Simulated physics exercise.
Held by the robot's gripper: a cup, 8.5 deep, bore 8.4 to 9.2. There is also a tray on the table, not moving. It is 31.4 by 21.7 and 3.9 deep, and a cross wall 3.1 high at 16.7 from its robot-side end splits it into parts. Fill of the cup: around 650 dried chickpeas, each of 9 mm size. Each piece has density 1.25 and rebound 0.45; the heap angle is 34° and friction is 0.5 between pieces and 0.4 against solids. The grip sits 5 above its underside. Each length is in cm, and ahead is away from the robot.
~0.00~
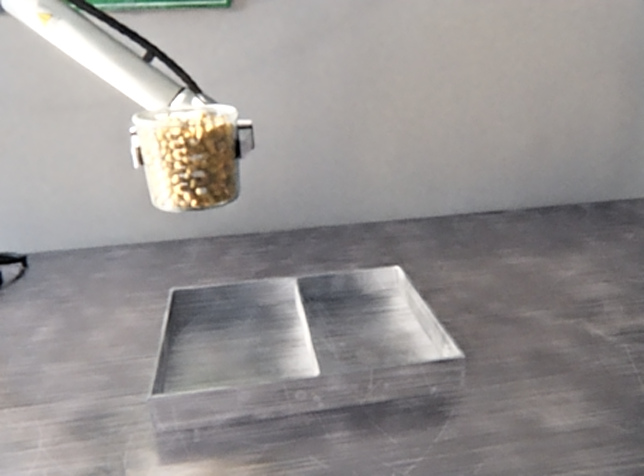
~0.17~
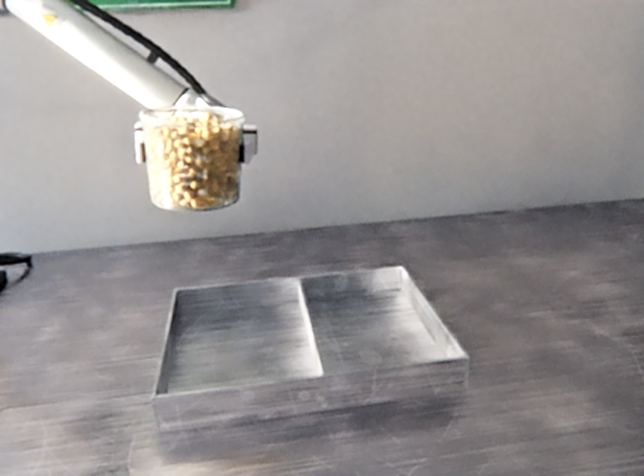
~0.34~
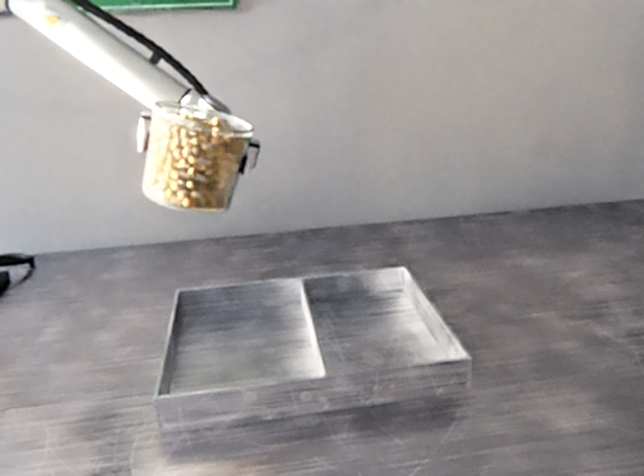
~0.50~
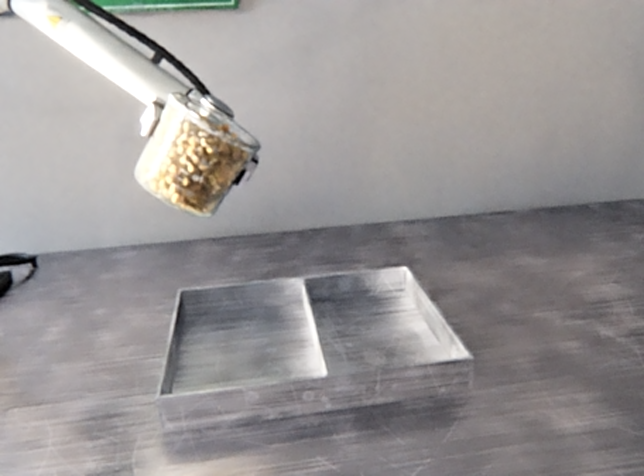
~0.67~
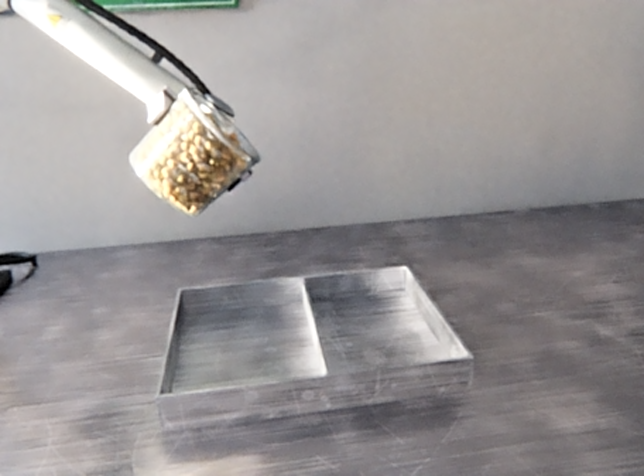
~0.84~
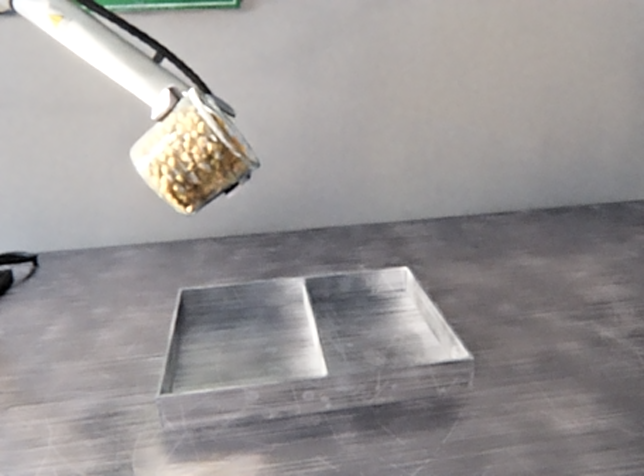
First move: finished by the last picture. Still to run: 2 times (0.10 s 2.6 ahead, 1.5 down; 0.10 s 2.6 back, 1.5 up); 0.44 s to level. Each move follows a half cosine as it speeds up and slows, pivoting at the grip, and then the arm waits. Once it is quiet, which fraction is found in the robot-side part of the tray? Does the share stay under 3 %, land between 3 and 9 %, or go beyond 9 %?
It lands between 3 and 9 %.
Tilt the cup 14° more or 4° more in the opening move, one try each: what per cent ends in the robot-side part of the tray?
Roughly 10 per cent on the first try and 5 per cent on the second.
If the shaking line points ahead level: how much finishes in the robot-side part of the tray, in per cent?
About 10 per cent.
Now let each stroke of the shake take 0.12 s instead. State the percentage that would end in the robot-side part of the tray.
Roughly 5 percent would.
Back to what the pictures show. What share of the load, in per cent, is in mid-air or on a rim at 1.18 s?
My guess is some 6 in a hundred.
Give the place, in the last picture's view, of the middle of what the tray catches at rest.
Near pixel (356, 335).
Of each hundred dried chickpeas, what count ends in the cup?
Some 85 per cent.
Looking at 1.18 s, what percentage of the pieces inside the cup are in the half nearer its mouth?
About 50 percent.
After 1.18 s, tilted 54° forward, highest piece 27 above the table; 587 in the cup, 23 in the far-side part, 4 in the robot-side part, 36 in flight or on a rim.
After 1.51 s, tilted 17° forward, highest piece 28 above the table; 546 in the cup, 68 in the far-side part, 35 in the robot-side part, 1 in flight or on a rim.
After 1.88 s, level, highest piece 29 above the table; 546 in the cup, 69 in the far-side part, 35 in the robot-side part.
After 2.93 s, level, highest piece 29 above the table; 546 in the cup, 69 in the far-side part, 35 in the robot-side part.
In the end, 546 in the cup, 69 in the far-side part, 35 in the robot-side part. That is 5 % in the robot-side part of the tray.
